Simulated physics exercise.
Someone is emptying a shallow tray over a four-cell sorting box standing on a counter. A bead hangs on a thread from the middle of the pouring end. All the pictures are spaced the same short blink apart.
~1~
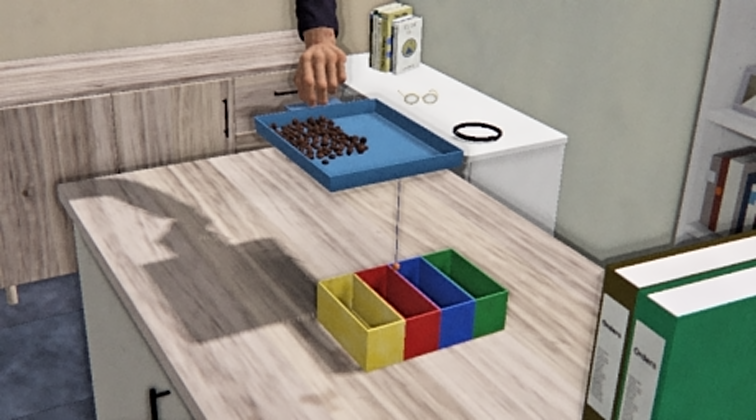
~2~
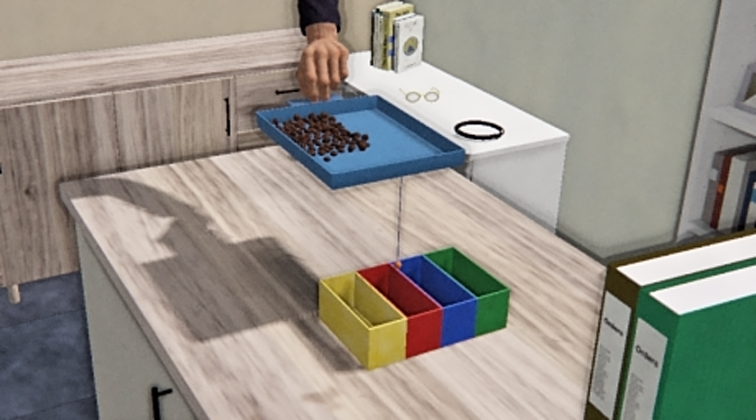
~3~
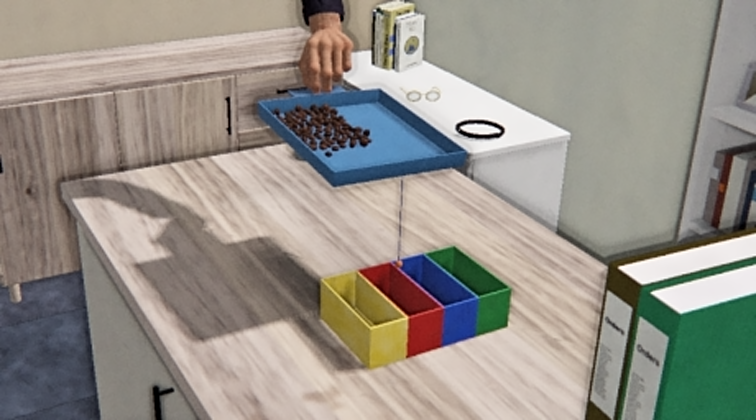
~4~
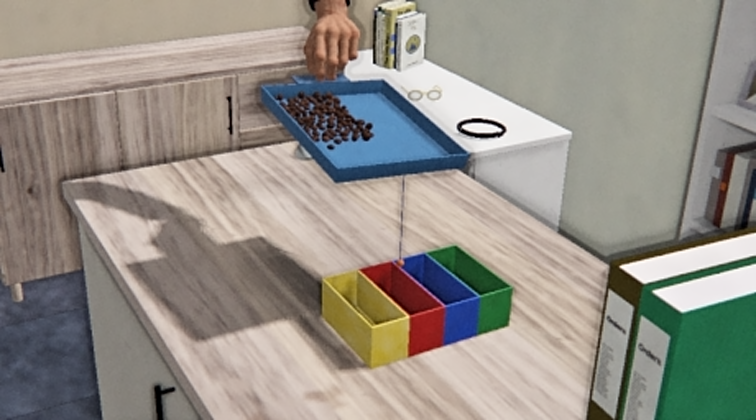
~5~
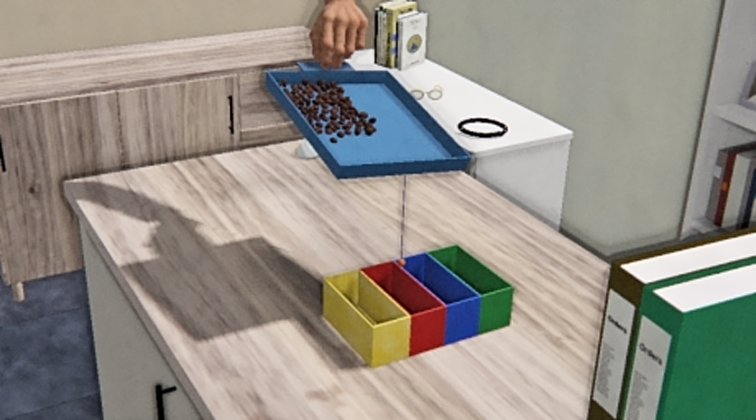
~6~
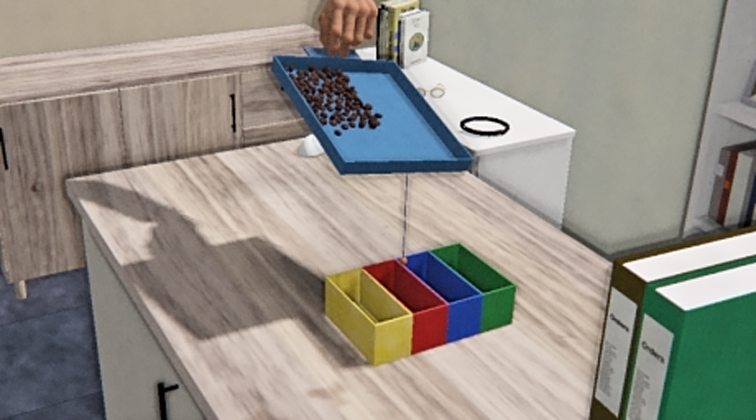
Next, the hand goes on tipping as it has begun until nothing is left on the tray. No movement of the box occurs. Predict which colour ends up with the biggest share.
The biggest share goes to green.
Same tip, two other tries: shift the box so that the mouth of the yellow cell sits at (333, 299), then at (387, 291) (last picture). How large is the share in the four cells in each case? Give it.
In order, about 20 and 90 in a hundred.
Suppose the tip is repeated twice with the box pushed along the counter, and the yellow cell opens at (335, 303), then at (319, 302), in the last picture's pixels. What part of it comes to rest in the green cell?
First position: Some 10 %; second position: Some 10 %.
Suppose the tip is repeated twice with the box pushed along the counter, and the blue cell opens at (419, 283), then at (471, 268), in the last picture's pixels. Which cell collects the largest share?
So it would be the cell in green first and the blue cell after that.
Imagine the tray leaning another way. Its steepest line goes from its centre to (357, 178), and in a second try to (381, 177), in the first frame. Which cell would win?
Try A: The yellow cell / try B: The cell in yellow.
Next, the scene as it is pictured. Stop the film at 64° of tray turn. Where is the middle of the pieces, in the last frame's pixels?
The load is centred about (439, 162).
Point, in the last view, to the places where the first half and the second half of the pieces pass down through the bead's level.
Roughly at (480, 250) first, and then at (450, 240).
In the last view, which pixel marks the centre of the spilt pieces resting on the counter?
Look around (561, 317) in the last picture.
Just after the last frame, tray tipped steeply; almost all on the tray; just a few falling or outside the box.
A moment on, tray tipped past a quarter turn; roughly a third on the tray; roughly a third in the green cell; about a tenth in the blue cell; roughly a quarter falling or outside the box.
Further on, tray tipped past a quarter turn; roughly two thirds in the green cell; about a tenth in the blue cell; roughly a quarter falling or outside the box.
When it is over, tray tipped past a quarter turn; roughly two thirds in the green cell; about a tenth in the blue cell; not one in the yellow cell; not one in the red cell; roughly a quarter outside the box.
